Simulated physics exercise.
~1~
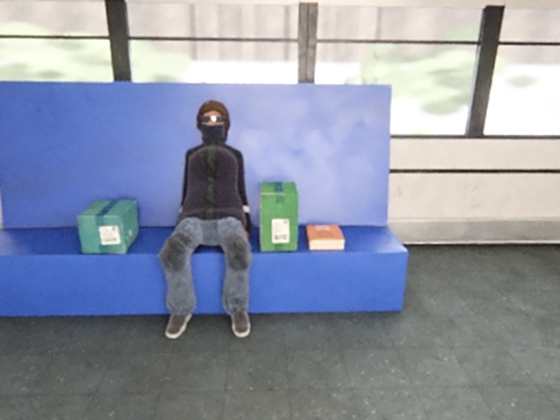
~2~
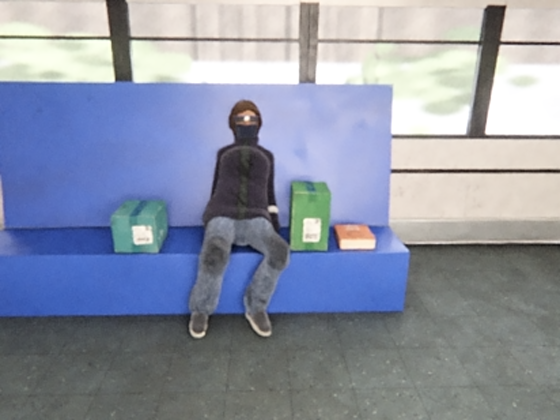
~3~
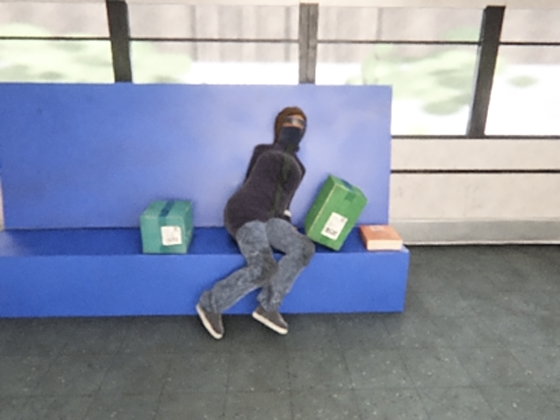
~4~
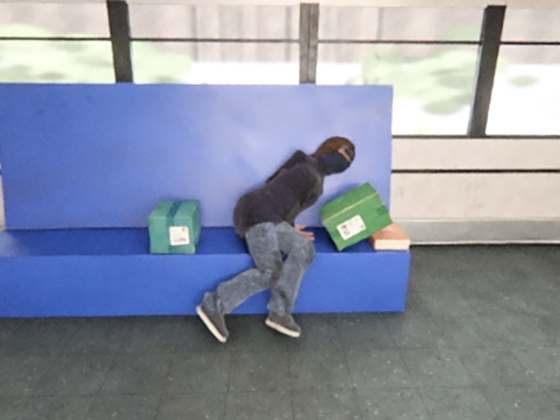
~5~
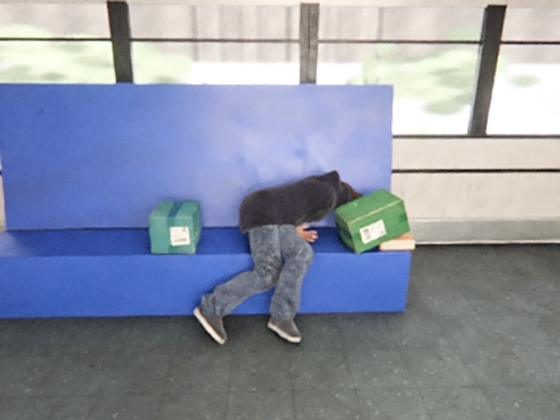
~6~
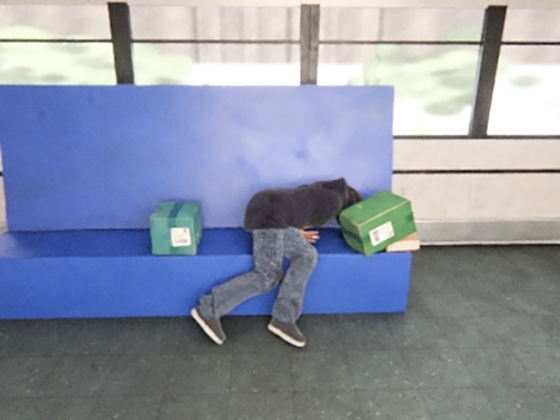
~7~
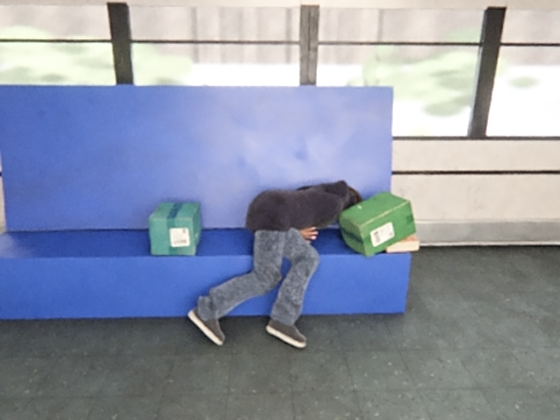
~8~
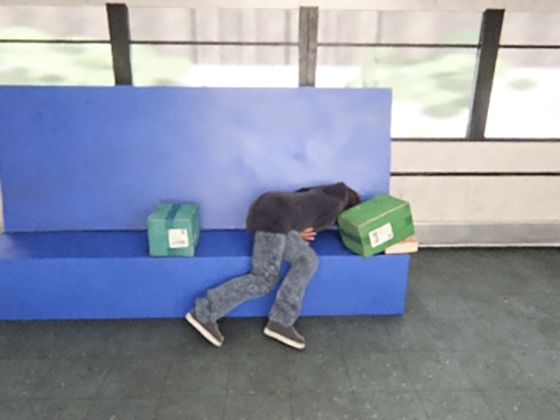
A person in a dark top and jeans slid right along a blue bench with the boxes around them, then slumped sideways, head down by the green box, which tipped over against the flat orange one; everything stayed on the bench.
